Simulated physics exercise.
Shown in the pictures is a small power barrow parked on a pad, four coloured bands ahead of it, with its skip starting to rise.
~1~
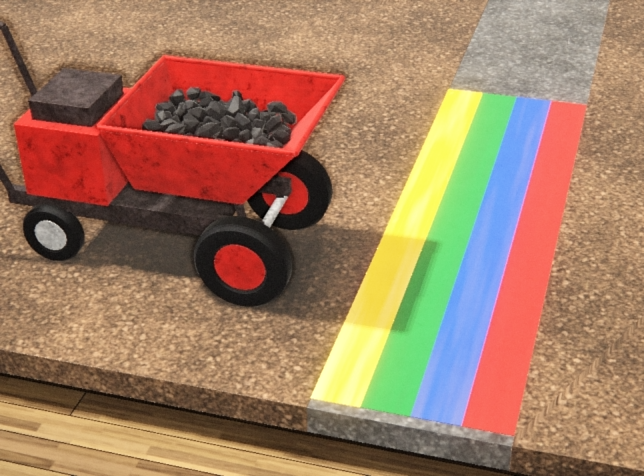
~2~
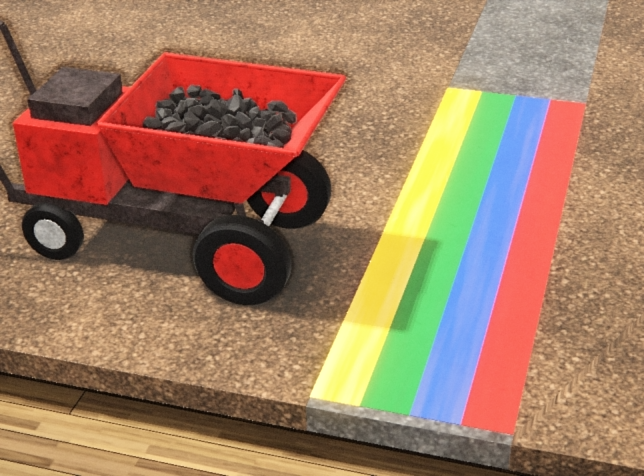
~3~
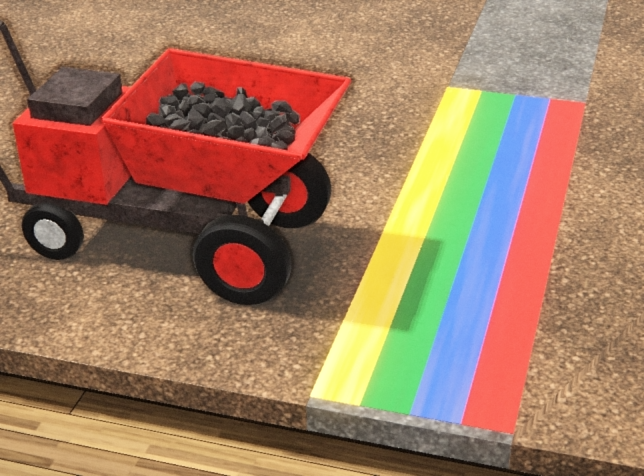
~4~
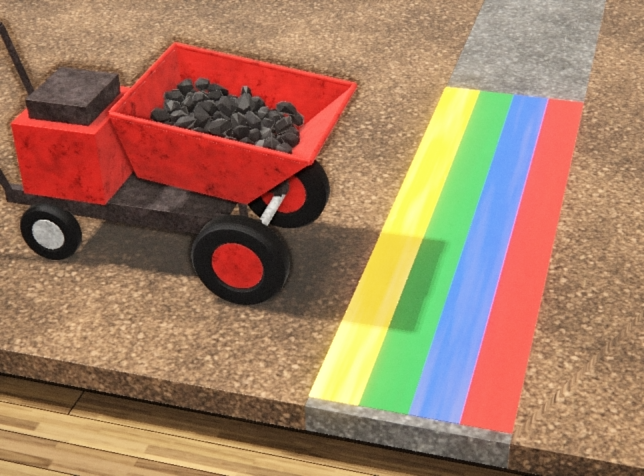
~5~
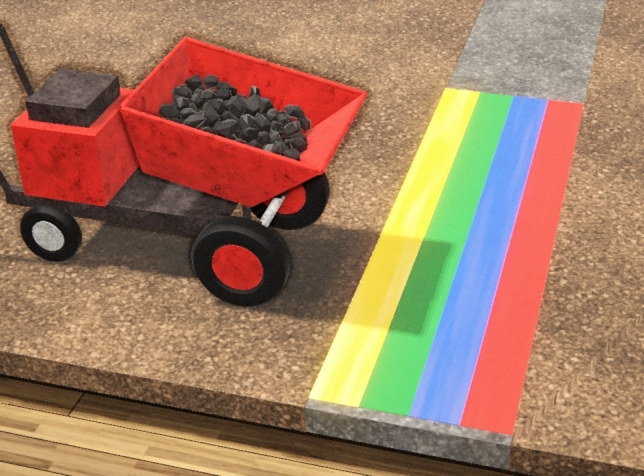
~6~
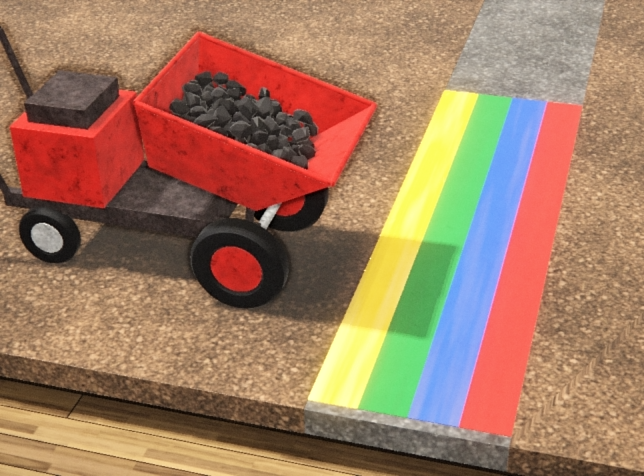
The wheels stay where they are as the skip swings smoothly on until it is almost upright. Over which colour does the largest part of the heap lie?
Over the green one.
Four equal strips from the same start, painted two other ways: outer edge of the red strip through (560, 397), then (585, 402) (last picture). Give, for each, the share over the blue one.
First case 20 per cent, second case 20 per cent.
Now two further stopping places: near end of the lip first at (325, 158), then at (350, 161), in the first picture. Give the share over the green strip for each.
Position 1 near 20 %, position 2 near 0 %.
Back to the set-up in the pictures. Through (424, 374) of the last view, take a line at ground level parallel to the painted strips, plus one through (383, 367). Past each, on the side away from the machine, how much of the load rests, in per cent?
Close to 40 and 70 per cent respectively.
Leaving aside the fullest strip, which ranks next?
Blue comes second.
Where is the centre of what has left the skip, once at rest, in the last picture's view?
Near (447, 283).
Shortly afterwards, skip tipped steeply; the whole lot in the skip.
Next, skip tipped steeply; the bulk in the skip; a little over the green strip; only a few over the blue strip.
Some moments later, skip tipped right over; near a quarter in the skip; only a few over the yellow strip; near a third over the green strip; near a quarter over the blue strip; a little over the red strip; only a few off the paint.
In the end, skip tipped right over; near a quarter in the skip; a little over the yellow strip; near a third over the green strip; near a quarter over the blue strip; a little over the red strip; only a few off the paint.
